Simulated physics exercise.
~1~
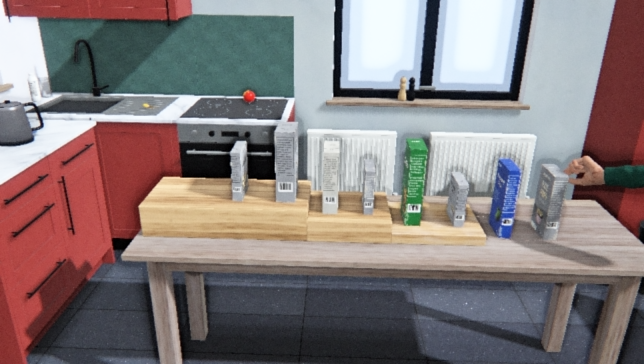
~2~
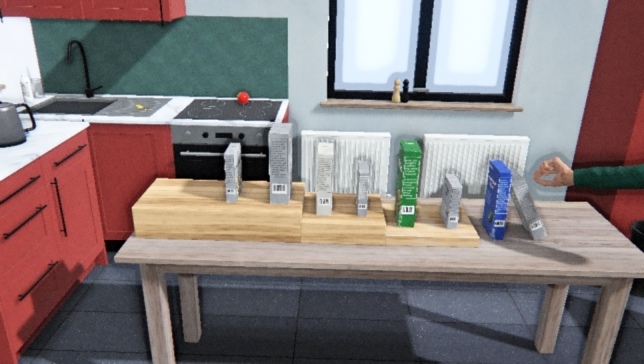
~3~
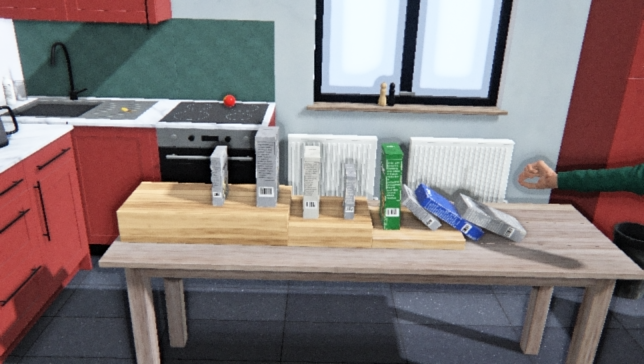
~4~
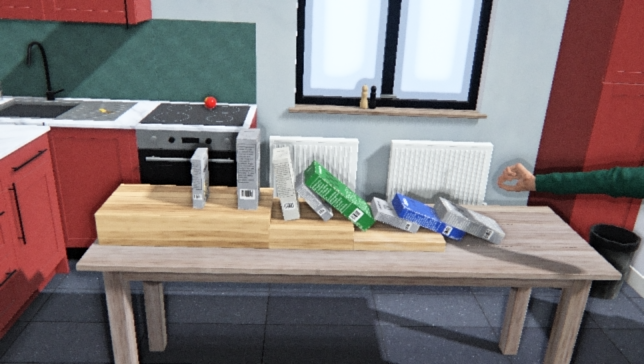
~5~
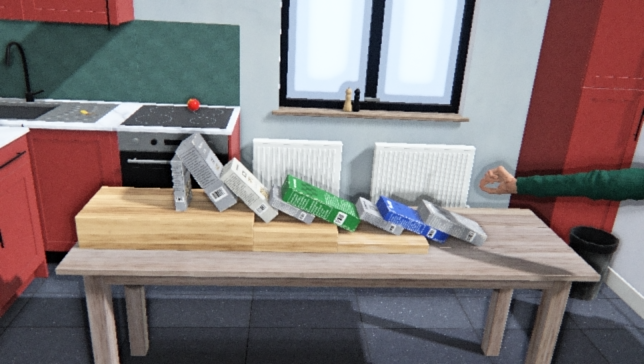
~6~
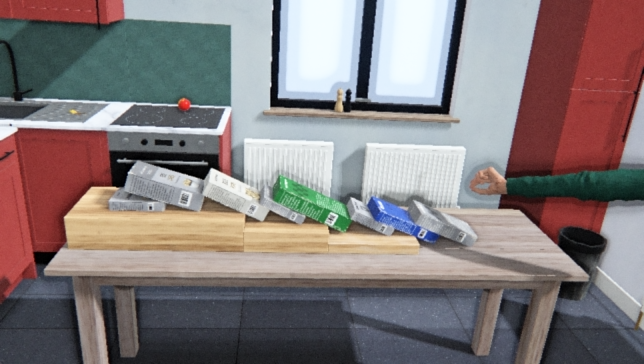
In a kitchen with red cupboards and a green splashback, seen from the front and slightly above, a wooden table stands before a window and two white radiators. Eight upright boxes, mostly grey with one green and one blue, line the table and low wooden steps rising to the left. A hand in a green sleeve at the right tips the nearest grey box leftward into the blue one. The blue box topples against the next grey box, and the fall climbs through the green box and onward. The tall grey box finally drops onto the last, leaving all eight toppled in an overlapping row.
